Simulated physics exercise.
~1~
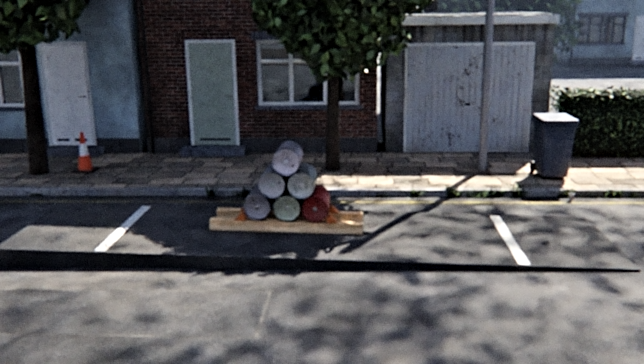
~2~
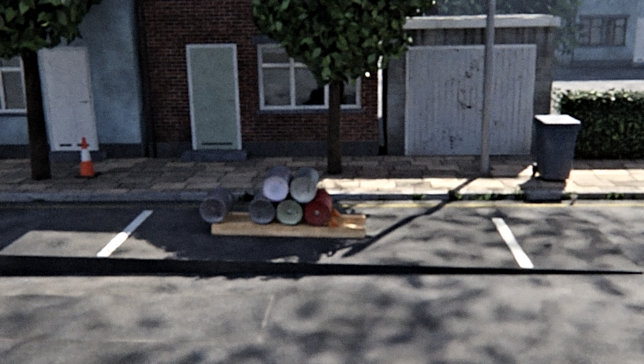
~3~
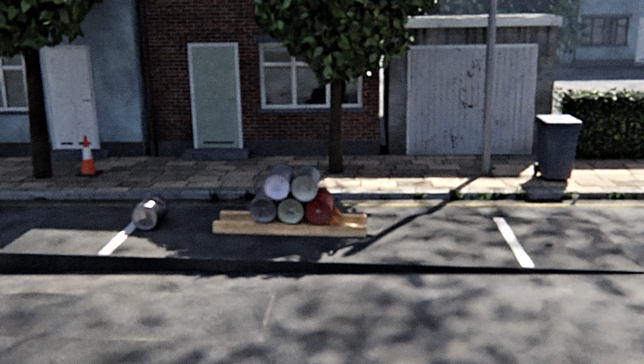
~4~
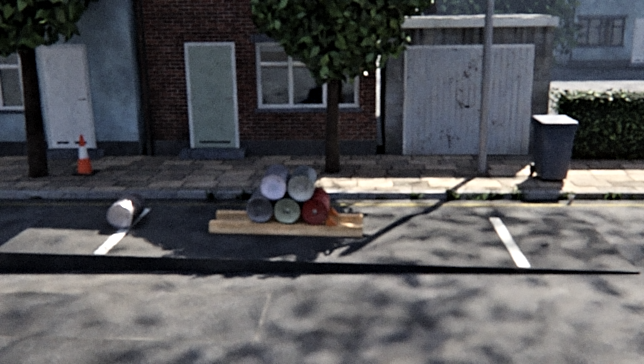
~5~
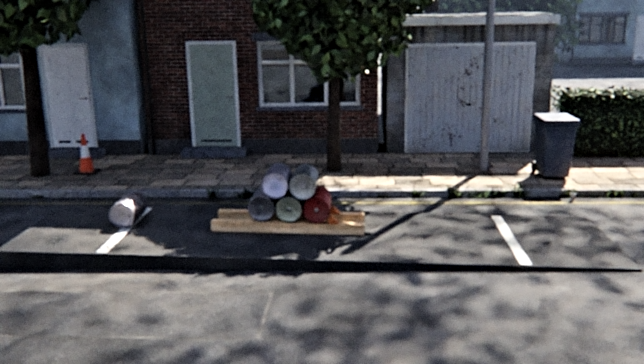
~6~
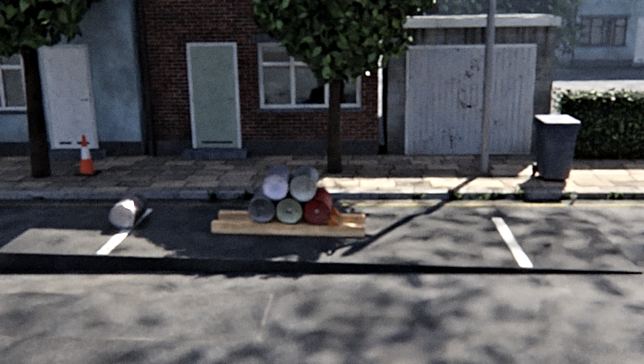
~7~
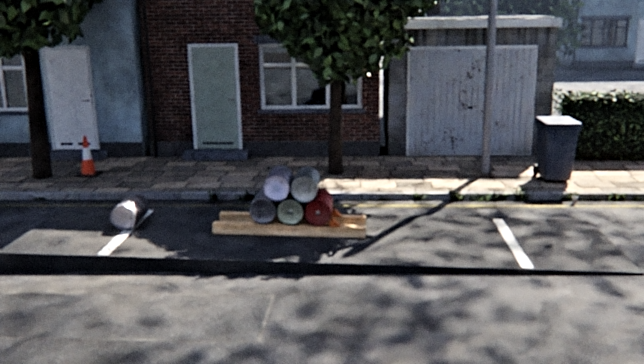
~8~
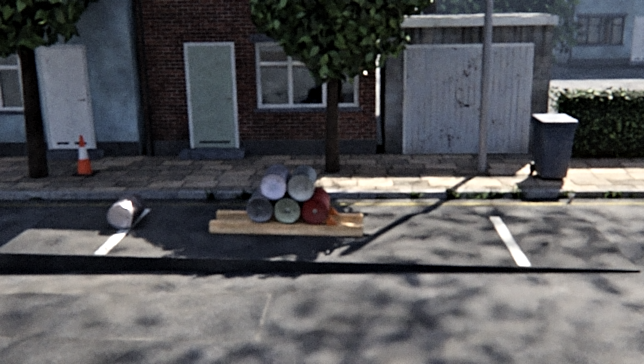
A stack of kegs on timbers slumps as one rolls left and stops by a white line.
